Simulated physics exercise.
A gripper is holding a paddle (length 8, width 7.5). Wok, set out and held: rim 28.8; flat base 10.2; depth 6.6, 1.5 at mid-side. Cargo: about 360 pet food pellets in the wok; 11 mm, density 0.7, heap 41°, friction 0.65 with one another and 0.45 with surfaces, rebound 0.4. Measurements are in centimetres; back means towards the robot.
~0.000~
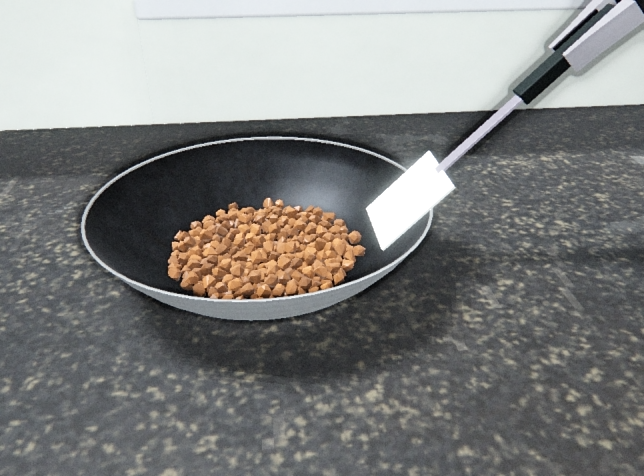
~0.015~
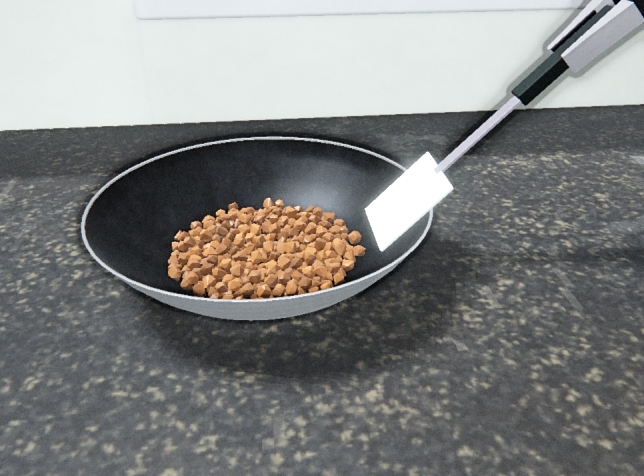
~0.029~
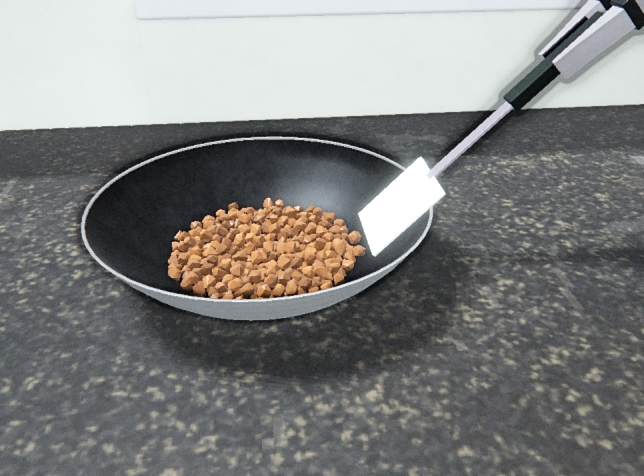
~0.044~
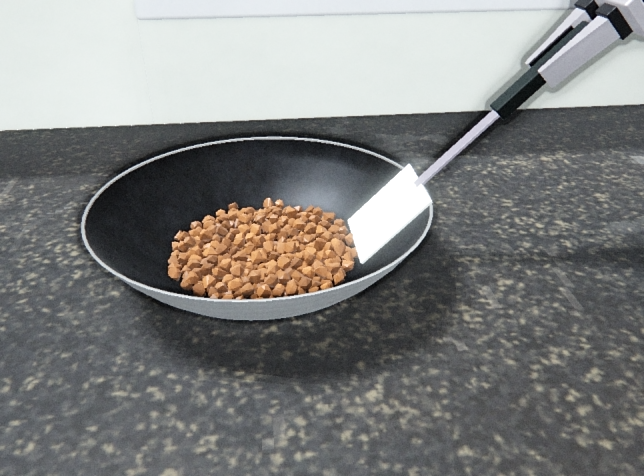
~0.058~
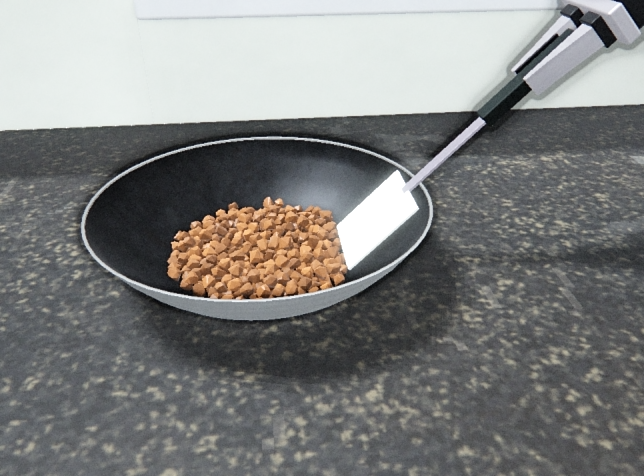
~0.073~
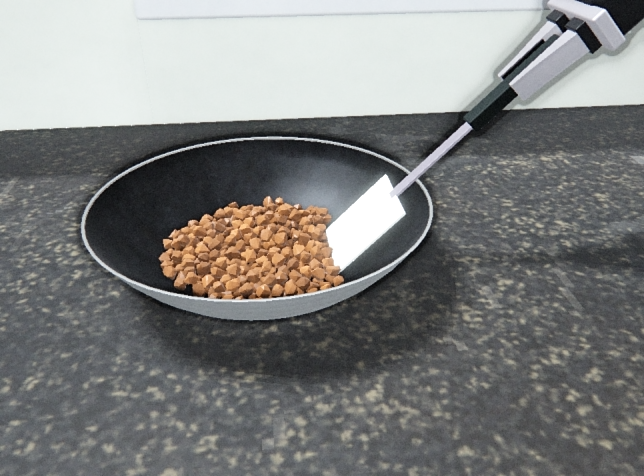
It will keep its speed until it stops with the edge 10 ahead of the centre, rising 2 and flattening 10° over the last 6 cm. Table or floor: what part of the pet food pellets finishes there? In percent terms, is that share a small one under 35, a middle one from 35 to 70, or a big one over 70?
A small one.
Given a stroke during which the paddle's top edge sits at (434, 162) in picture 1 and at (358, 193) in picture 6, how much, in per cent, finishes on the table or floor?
Around 45 per cent finishes on the table or floor.
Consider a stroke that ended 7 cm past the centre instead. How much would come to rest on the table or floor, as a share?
Changed stop: Approx. 5 %.
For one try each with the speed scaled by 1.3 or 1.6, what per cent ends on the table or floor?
40 and 45 %.
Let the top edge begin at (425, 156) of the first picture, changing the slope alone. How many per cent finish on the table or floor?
Spill: Approx. 30 per cent.
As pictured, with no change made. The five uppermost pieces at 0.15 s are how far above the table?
Estimated height above table: Approx. 5 cm.
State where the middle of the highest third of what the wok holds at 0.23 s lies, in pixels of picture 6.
Near (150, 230).
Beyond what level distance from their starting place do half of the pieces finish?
Somewhere about 6 centimetres, I'd say.
By 0.15 s, sloping 45°, highest piece 6 above the table; 357 in the wok.
By 0.23 s, sloping 42°, highest piece 7 above the table; 357 in the wok.
By 0.47 s, sloping 35°, highest piece 9 above the table; 283 in the wok, 54 on the table or floor, 20 on the blade or in flight.
By 1.52 s, sloping 35°, highest piece 7 above the table; 281 in the wok, 76 on the table or floor.
Final count, 281 in the wok, 76 on the table or floor. That is 21 % on the table or floor.
